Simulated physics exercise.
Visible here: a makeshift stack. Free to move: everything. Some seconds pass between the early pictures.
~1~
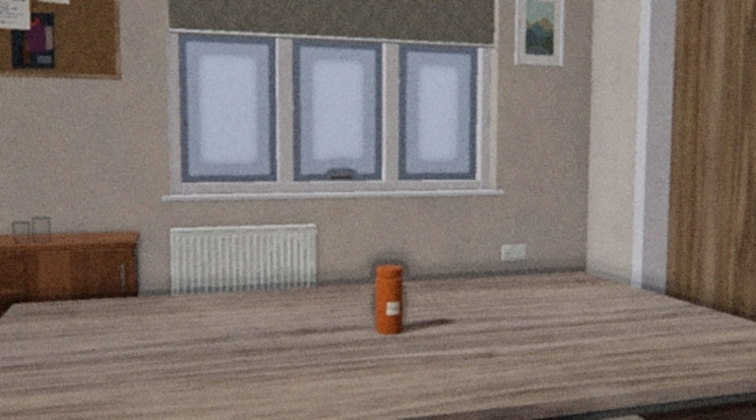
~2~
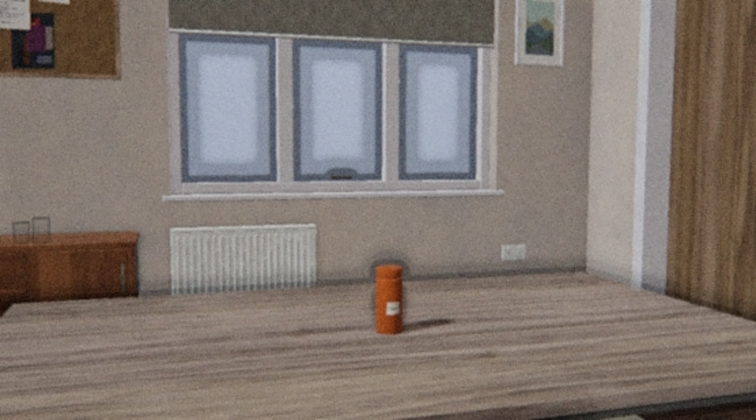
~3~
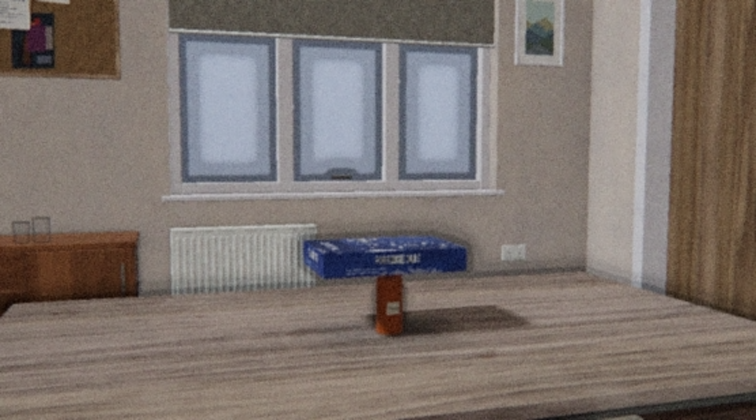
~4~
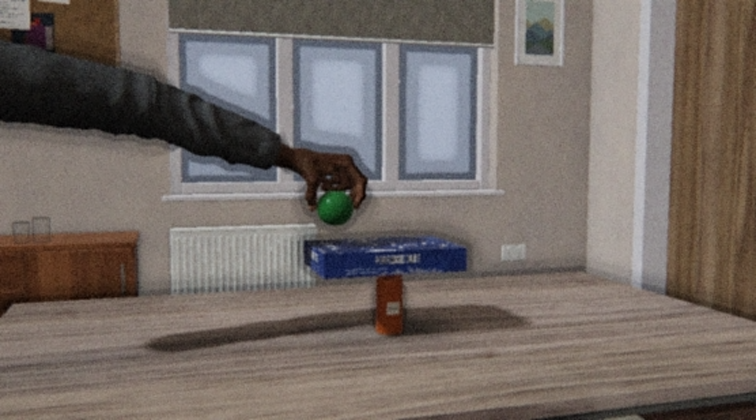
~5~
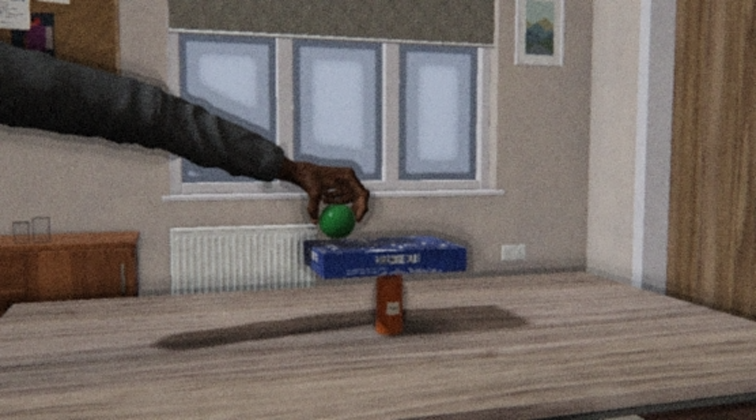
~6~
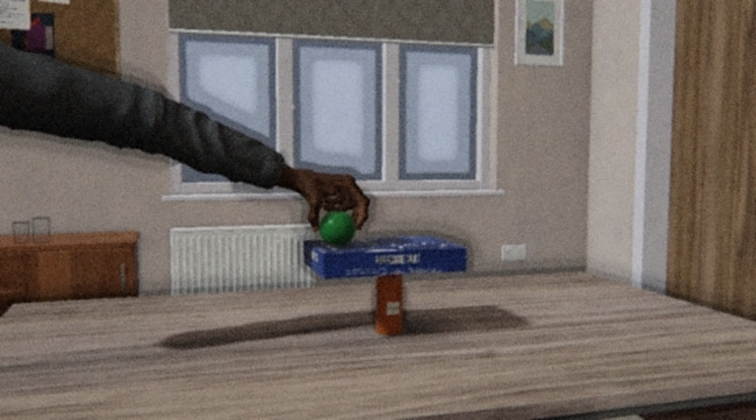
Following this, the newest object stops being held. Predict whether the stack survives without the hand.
The stack cannot bear the weight.
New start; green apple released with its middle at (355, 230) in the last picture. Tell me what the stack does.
Outcome: Collapse.
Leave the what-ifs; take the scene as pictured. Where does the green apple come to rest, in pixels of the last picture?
Near (284, 327).
Then, 0.40 s on from there, green apple now fallen; blue packet turned 57° from how it was put.
Then, 0.90 s on from there, blue packet now fallen; orange shaker turned 29° from how it was put.
Then, 1.20 s on from there, orange shaker now fallen.
In the end, fallen, green apple, orange shaker and blue packet. At the end, from the last picture's camera, green apple near (283, 327). The stack gives way.
